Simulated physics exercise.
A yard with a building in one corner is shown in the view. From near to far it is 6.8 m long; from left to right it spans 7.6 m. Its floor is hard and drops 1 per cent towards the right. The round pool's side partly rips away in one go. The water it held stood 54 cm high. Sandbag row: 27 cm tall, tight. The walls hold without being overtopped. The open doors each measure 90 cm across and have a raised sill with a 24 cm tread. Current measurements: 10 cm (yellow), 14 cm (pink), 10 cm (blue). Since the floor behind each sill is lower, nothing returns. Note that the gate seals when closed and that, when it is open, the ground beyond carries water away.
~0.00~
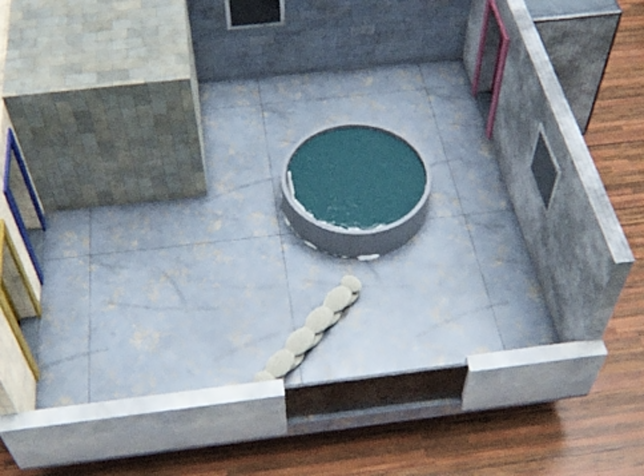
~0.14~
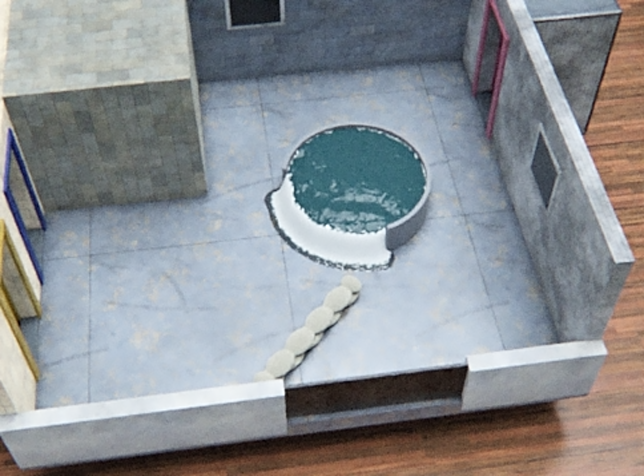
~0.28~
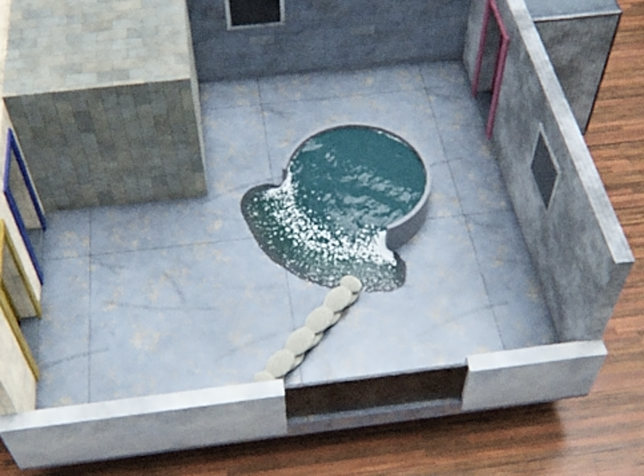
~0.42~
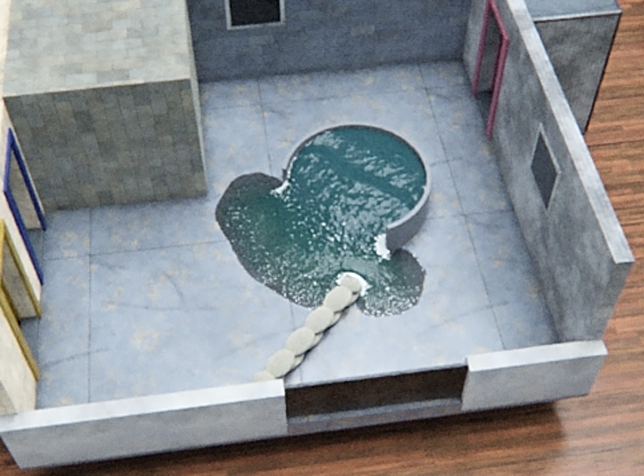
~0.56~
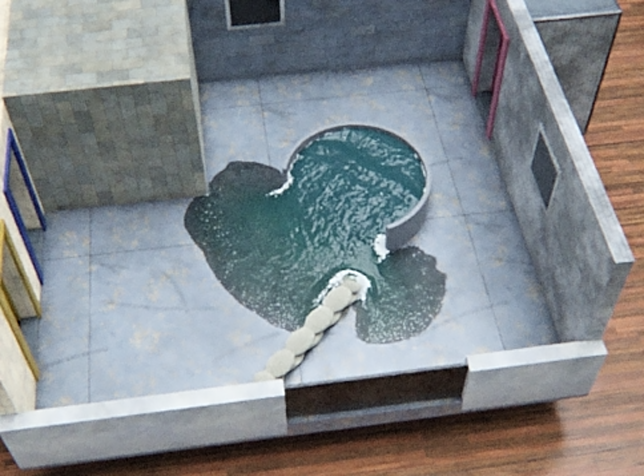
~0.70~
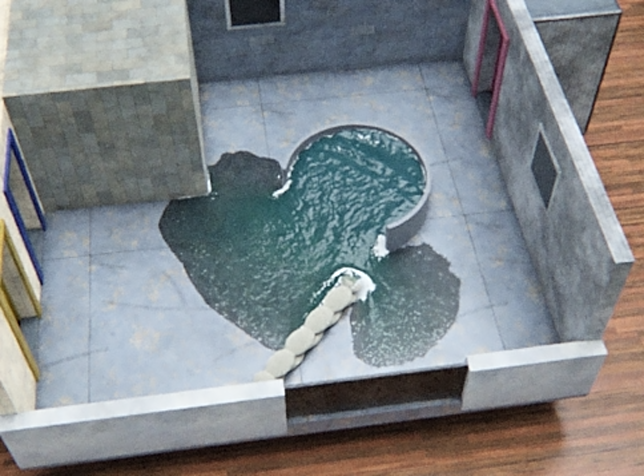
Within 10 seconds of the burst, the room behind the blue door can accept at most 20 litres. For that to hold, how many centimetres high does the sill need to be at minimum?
It would need to be around 9.5 cm high.
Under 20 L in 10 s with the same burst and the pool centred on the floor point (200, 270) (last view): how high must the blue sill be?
Then about 11.0 centimetres at the least.
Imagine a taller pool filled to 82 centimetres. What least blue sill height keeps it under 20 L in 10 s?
Step height: Approx. 17 cm.
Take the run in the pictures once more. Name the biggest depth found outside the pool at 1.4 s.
30 cm.
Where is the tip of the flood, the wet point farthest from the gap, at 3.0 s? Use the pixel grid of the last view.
The farthest wet point sits near (34, 439).
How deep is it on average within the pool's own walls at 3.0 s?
The average depth is some 13 cm.
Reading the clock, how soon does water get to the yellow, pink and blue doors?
The flood shows up at yellow at 2.0 s, at pink at 6.0 s, and at blue at 1.6 s.
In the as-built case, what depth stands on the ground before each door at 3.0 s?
Depth at yellow 17 cm, at pink 0 cm, at blue 13 cm.
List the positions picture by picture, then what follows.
Still water, 54 cm deep, in the round pool at (356, 178); the blue door at (26, 213) is dry, in the first picture.
The gap is at (314, 236), the front 0.3 m out at (271, 199); the back of the round pool holds 54 cm, in the second picture.
The gap is at (314, 238), the front 0.7 m out at (246, 205); the back of the round pool holds 54 cm, in the third picture.
The front is at (221, 219), 1.1 m from the gap at (314, 239); 3.5 m2 of floor is wet, 54 cm left at the back, in the fourth picture.
The gap is at (314, 240), the front 1.6 m out at (192, 227); the back of the round pool holds 54 cm, in the fifth picture.
Water pours out at (314, 240) and has run 1.9 m, to (170, 236); about 4 cm deep outside, 50 cm at the back; the blue door at (26, 213), 4.3 m from the gap, is still 2.0 m from the nearest water, in the sixth picture.
After 1.4 s water covers 40 % of the floor, deepest (30 cm) near (350, 284); it has not reached the blue door.
After 3.0 s water covers 55 % of the floor, deepest (38 cm) near (61, 436); 13 cm at the blue door, 5 litres in over its 10 cm sill.
After 10.0 s water covers 85 % of the floor, deepest (10 cm) near (532, 263); 4 cm at the blue door, 17 litres in over its 10 cm sill.
At the blue door as built, the water arrived by 1.7 s and peaked near 14 cm at 2.6 s.
Run again over the same 10 s with other heights there, 51 litres in over 7.5 cm, 4 litres over 12 cm. The limit of 20 litres is kept from about 9.5 cm up.
